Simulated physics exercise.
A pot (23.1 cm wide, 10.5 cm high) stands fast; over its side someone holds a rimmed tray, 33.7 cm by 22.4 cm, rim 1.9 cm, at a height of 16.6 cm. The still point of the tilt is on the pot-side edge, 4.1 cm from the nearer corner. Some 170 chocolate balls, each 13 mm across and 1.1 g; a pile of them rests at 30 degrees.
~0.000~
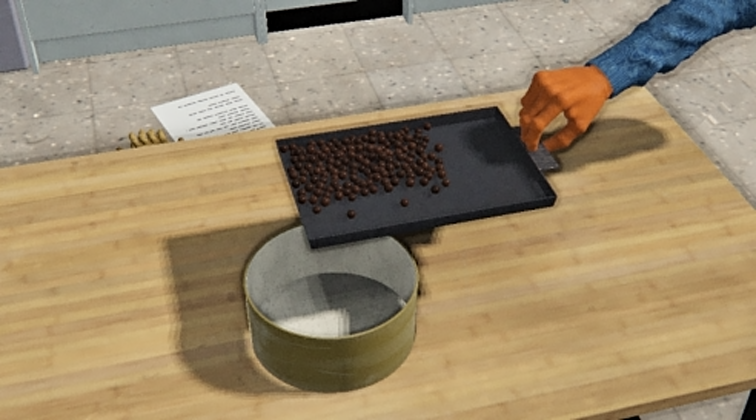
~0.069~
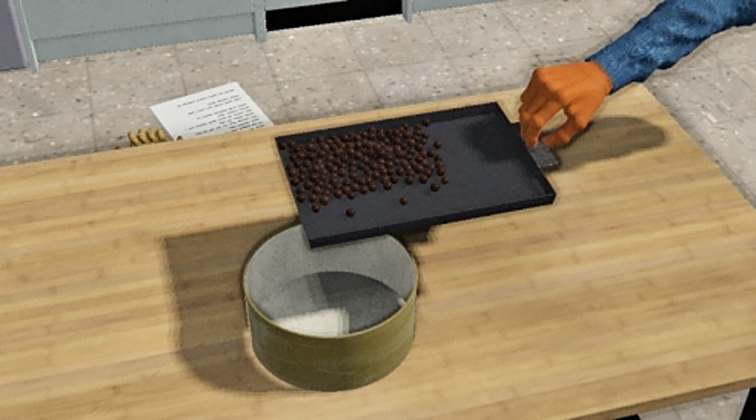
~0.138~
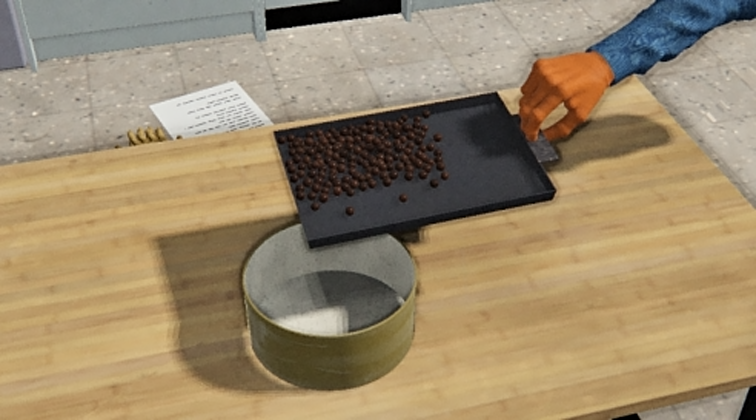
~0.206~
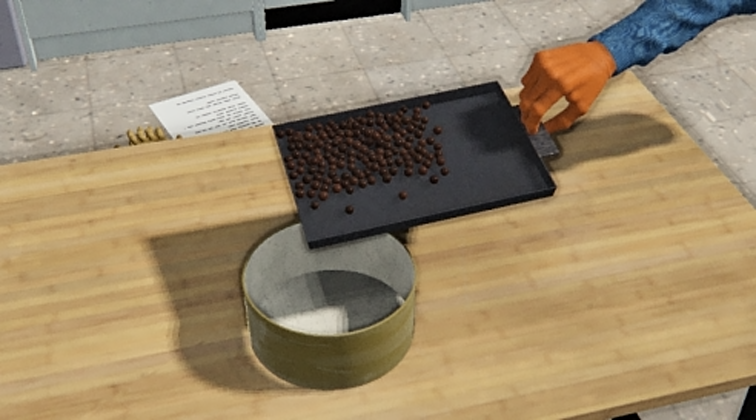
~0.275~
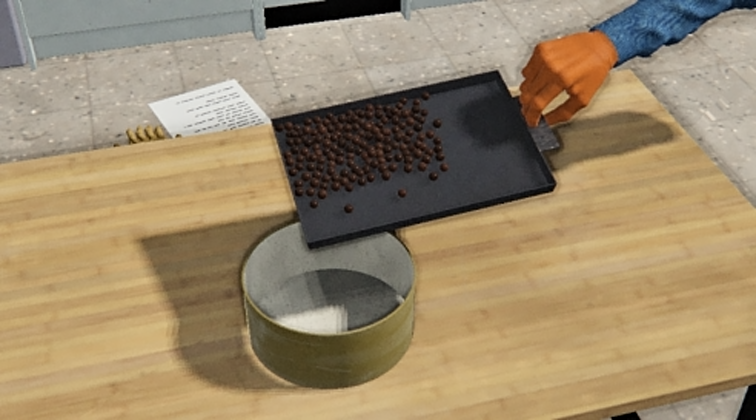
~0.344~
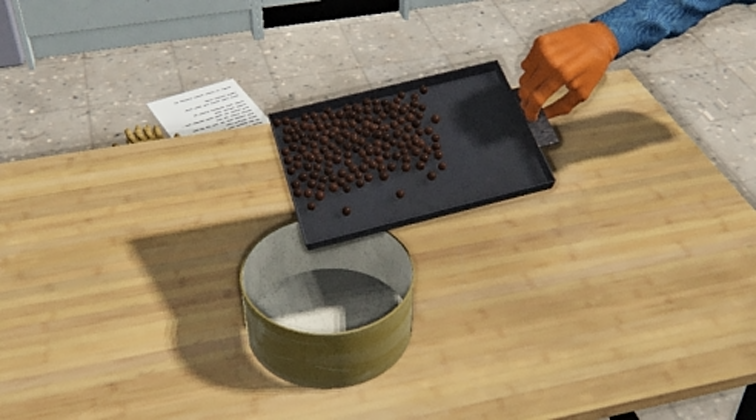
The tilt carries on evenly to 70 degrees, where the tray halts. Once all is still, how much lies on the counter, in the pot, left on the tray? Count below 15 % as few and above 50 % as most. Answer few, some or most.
Counter: Few, pot: Few, tray: Most.
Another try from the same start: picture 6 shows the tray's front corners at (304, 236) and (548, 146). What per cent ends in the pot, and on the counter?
Pot 0, counter 5.
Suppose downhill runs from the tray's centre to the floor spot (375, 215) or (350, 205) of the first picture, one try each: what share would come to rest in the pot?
About 5 and 5 per cent.
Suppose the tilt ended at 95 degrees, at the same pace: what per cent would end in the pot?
Then about 95 per cent.
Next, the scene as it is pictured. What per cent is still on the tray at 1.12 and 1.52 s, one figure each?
About 95, 95.
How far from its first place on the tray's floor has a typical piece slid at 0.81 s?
About 8 cm.
Then, at 0.81 s, tilt 42 degrees; the tray holds 100 %, the pot 0 %.
Then, at 1.12 s, tilt 59 degrees; the tray holds 95 %, the pot 5 %.
After 1.52 s, tilt 70 degrees; the tray holds 95 %, the pot 5 %.
In the end, at 2.0 s, counter 0 %, pot 5 %, tray 95 %.
